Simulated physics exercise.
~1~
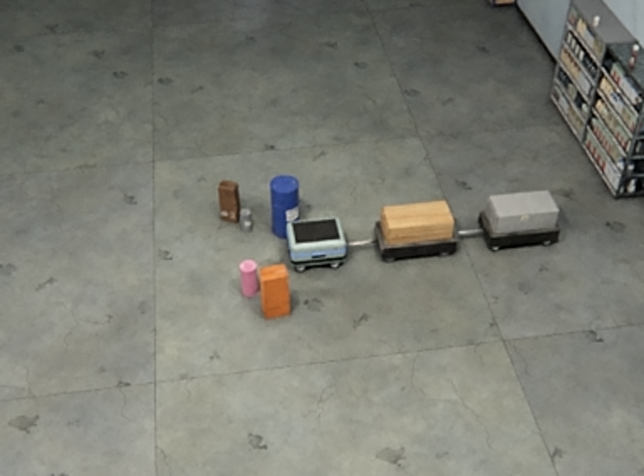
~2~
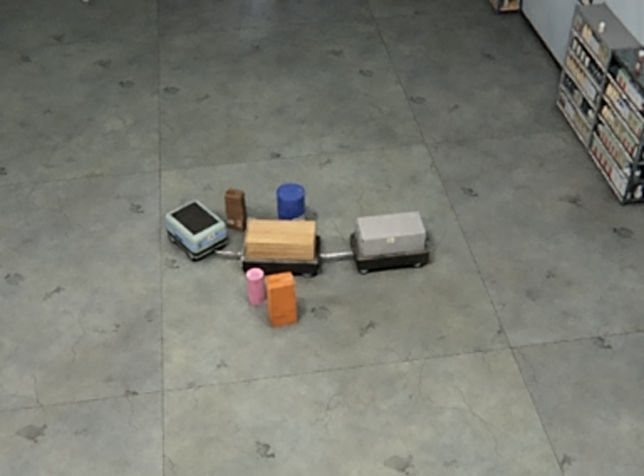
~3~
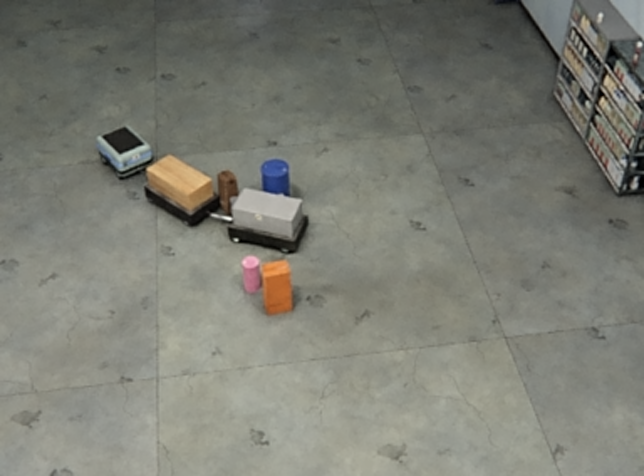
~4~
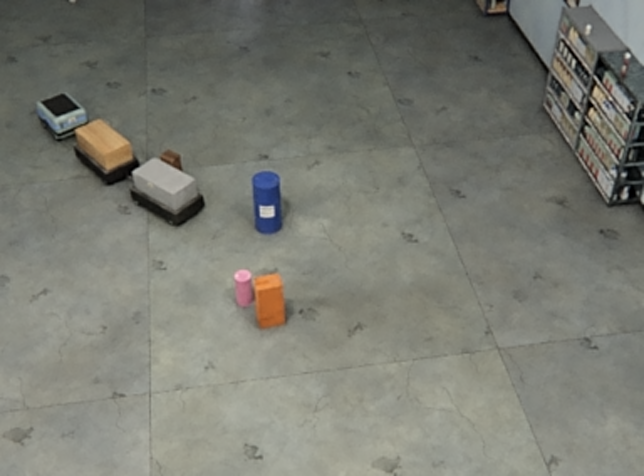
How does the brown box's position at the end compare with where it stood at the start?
At the start the brown box stands just to the left of the blue drum. By the end it is farther to the upper left, well away from the drum and partly hidden behind the rear cart.
